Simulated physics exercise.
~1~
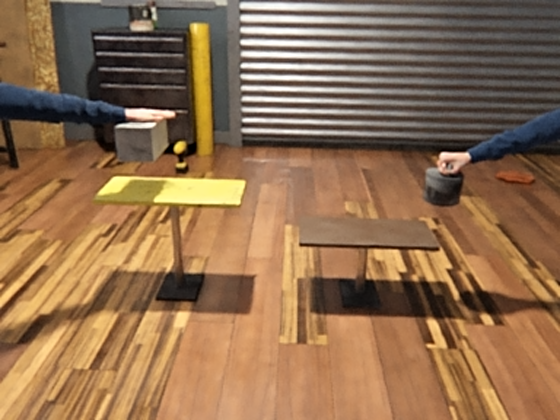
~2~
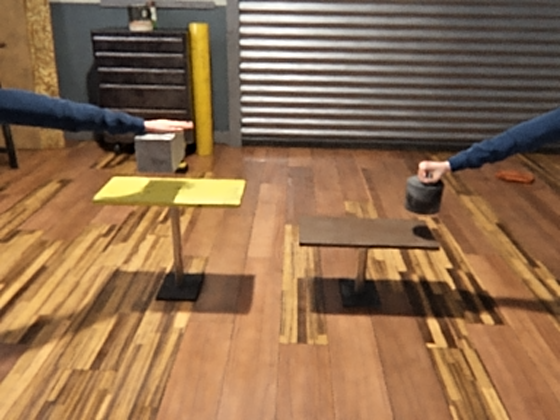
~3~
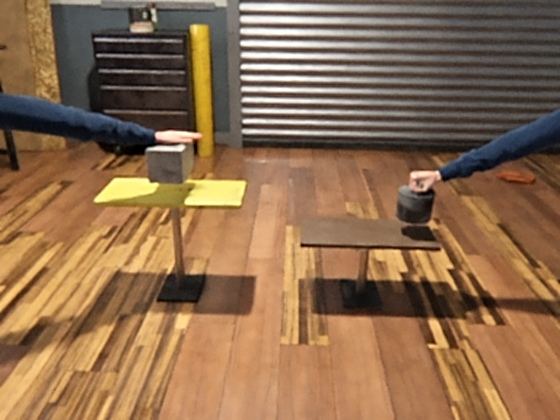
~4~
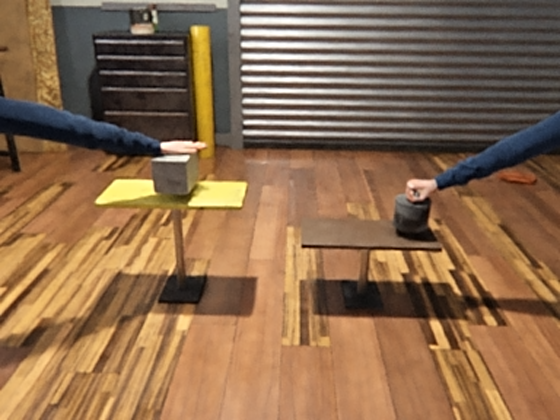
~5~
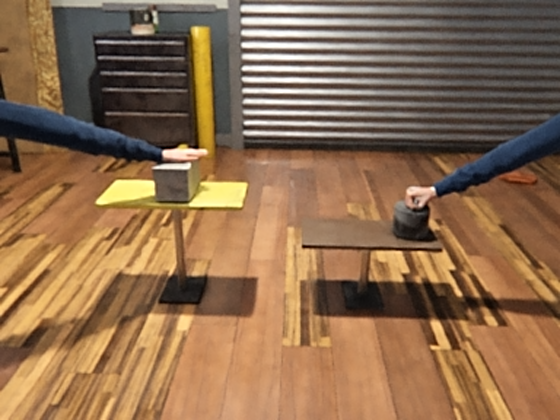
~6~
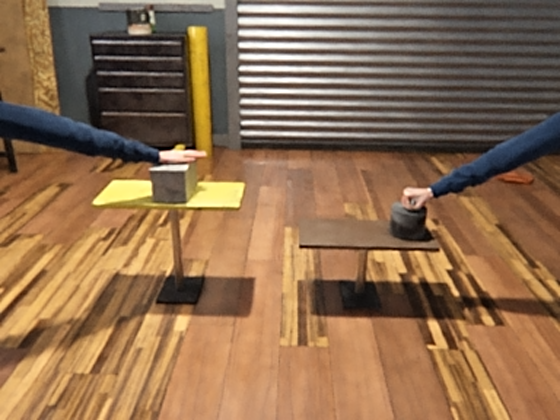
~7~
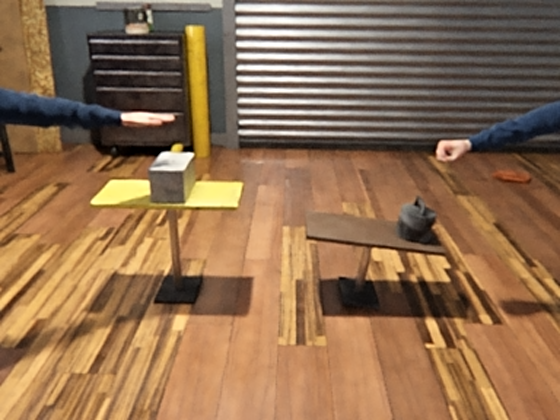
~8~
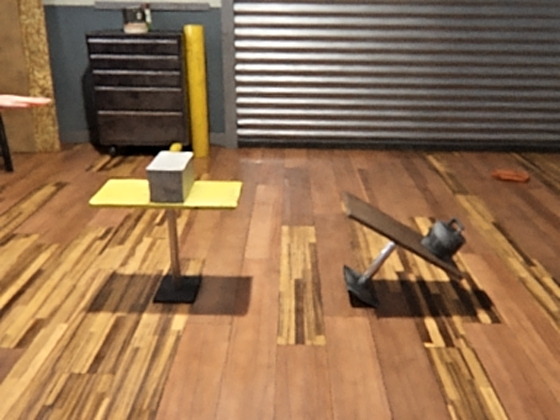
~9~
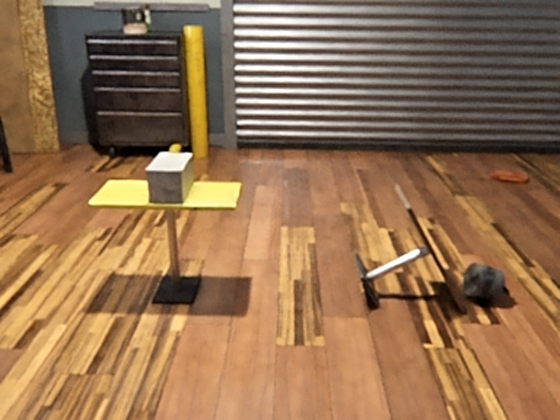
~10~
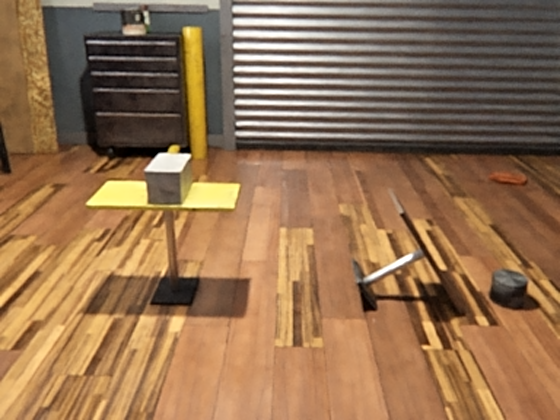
The clip opens with two hands holding objects above two small tables on a wooden floor, a gray block over the yellow table at left and a dark, round object over the brown one at right. The hands lower them, setting the block near the middle of the yellow top and the dark object near the right end of the brown top. Both hands then let go and draw away. The brown table tips to the right, and the dark object tumbles onto the floor. At the end, the brown table lies toppled with the object beyond it, while the yellow table stands level, still holding its block.
